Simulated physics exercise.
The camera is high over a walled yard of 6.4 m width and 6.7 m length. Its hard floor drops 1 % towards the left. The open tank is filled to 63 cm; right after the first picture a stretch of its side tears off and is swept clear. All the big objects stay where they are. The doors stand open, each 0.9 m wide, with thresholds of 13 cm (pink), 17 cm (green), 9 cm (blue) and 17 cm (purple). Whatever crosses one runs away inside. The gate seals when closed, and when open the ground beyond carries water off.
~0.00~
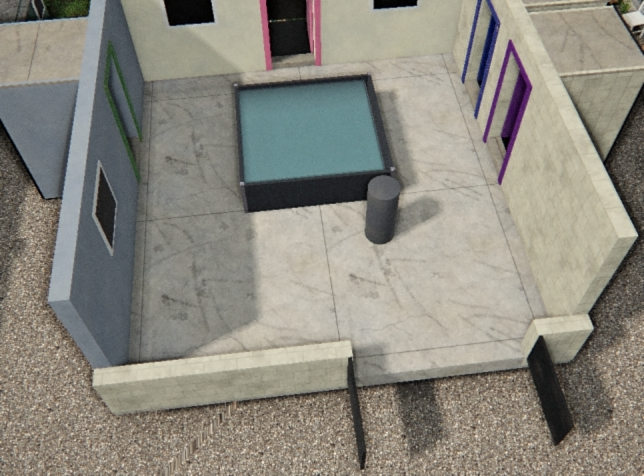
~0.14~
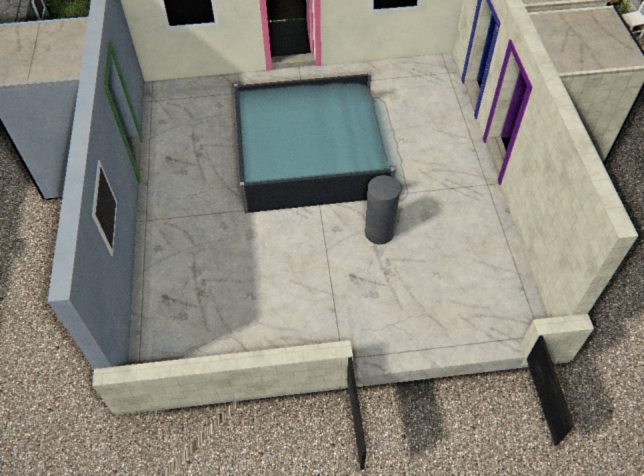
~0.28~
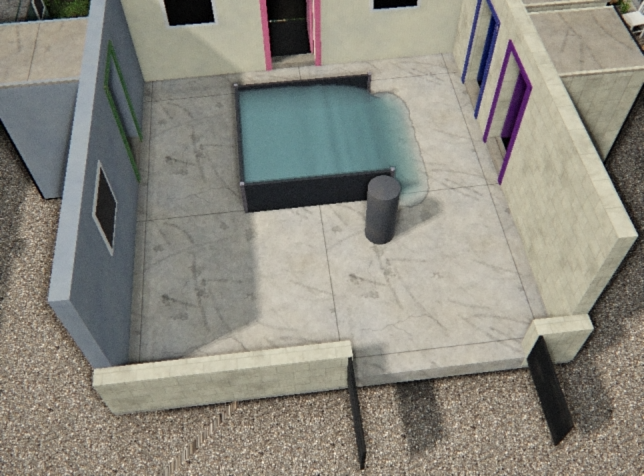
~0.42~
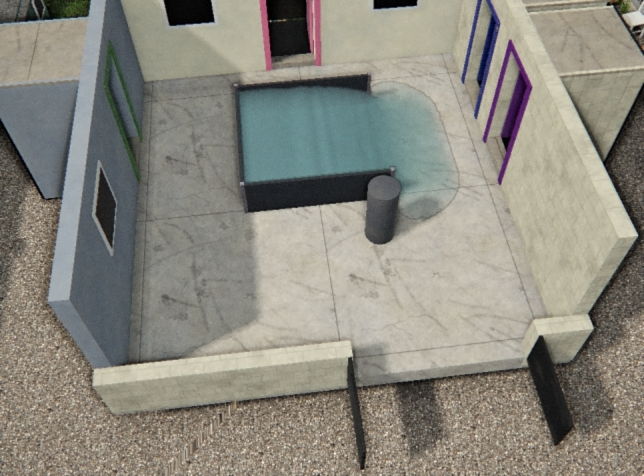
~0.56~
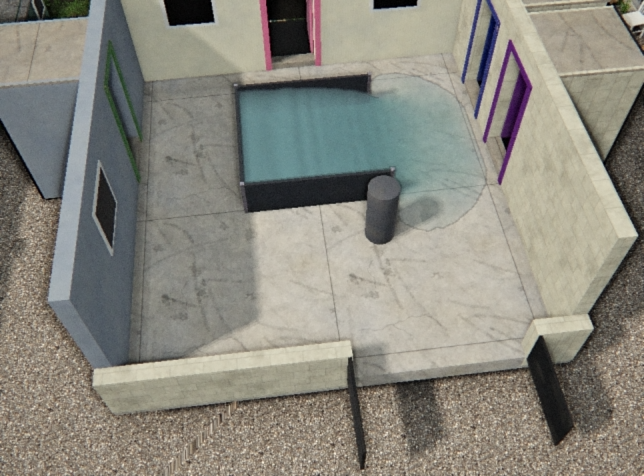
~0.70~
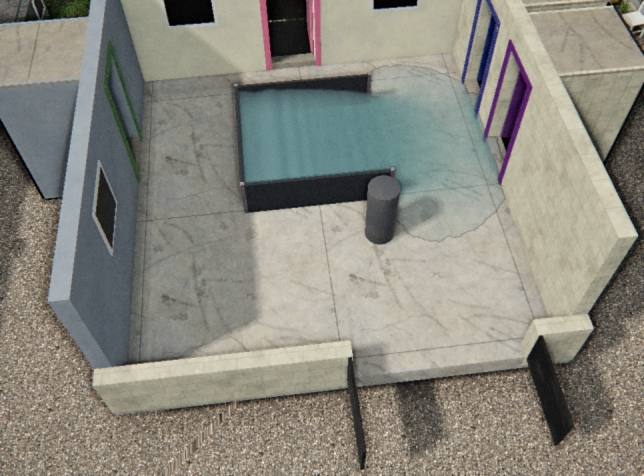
In the video, water sits still in an open dark-sided tank in a walled yard, then pours out where the right side disappears, fanning across the pale floor, passing behind a dark cylinder and spreading toward the blue and purple doorframes.
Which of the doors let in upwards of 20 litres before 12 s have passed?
The water let in: At the pink door it does not reach the limit; at the green door it keeps below the limit; at the blue door it goes over the limit; at the purple door it passes the limit.
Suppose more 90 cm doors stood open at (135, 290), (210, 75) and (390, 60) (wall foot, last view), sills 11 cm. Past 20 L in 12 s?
In that order: Not over, not over, over.
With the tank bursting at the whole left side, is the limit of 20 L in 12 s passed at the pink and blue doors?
Then: Pink not over, blue past it.
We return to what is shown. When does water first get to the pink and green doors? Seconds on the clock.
Pink 3.0 s, green 5.0 s.
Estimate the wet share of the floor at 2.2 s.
Near 30 per cent is wet.
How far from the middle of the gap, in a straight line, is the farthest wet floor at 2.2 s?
Some 4.6 m out.
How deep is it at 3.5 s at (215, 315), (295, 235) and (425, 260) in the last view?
Roughly 0, 0 and 3 cm, in turn.
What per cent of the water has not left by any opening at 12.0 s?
Some 56 per cent remains.
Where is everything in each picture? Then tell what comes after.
In the first picture, still water, 63 cm deep, in the open tank at (310, 129).
In the second picture, water pours out at (377, 140) and has run 1.3 m, to a hidden place; typically 9 cm deep outside, 63 cm at the open tank's back.
In the third picture, water pours out at (377, 141) and has run 1.4 m, to (414, 201); typically 12 cm deep outside, 63 cm at the open tank's back.
In the fourth picture, water pours out at (377, 142) and has run 1.8 m, to (428, 213); typically 10 cm deep outside, 63 cm at the open tank's back.
In the fifth picture, the front is at (419, 80), 2.1 m from the gap at (377, 142); 5.5 m2 of floor is under water; 63 cm left at the back of the open tank.
In the sixth picture, the front is at (503, 194), 2.5 m from the gap at (377, 142); 7.1 m2 of floor is under water; 62 cm left at the back of the open tank.
After 1.4 s water covers 25 % of the floor and is deepest (41 cm) near (471, 141); pink door not reached, green door not reached, blue door 30 cm at the sill, 69 L in, purple door 39 cm at the sill, 61 L in.
After 2.2 s water covers 30 % of the floor and is deepest (40 cm) near (449, 53); pink door not reached, green door not reached, blue door 32 cm at the sill, 187 L in, purple door 38 cm at the sill, 162 L in.
After 3.5 s water covers 45 % of the floor and is deepest (30 cm) near (451, 59); pink door 6 cm at the sill, 0 L in, green door not reached, blue door 23 cm at the sill, 332 L in, purple door 23 cm at the sill, 258 L in.
After 7.0 s water covers 75 % of the floor and is deepest (18 cm) near (145, 82); pink door 6 cm at the sill, 0 L in, green door 8 cm at the sill, 0 L in, blue door 9 cm at the sill, 415 L in, purple door 7 cm at the sill, 269 L in.
After 12.0 s water covers 95 % of the floor and is deepest (11 cm) near (128, 389); pink door 3 cm at the sill, 0 L in, green door 6 cm at the sill, 0 L in, blue door 3 cm at the sill, 416 L in, purple door 3 cm at the sill, 269 L in.
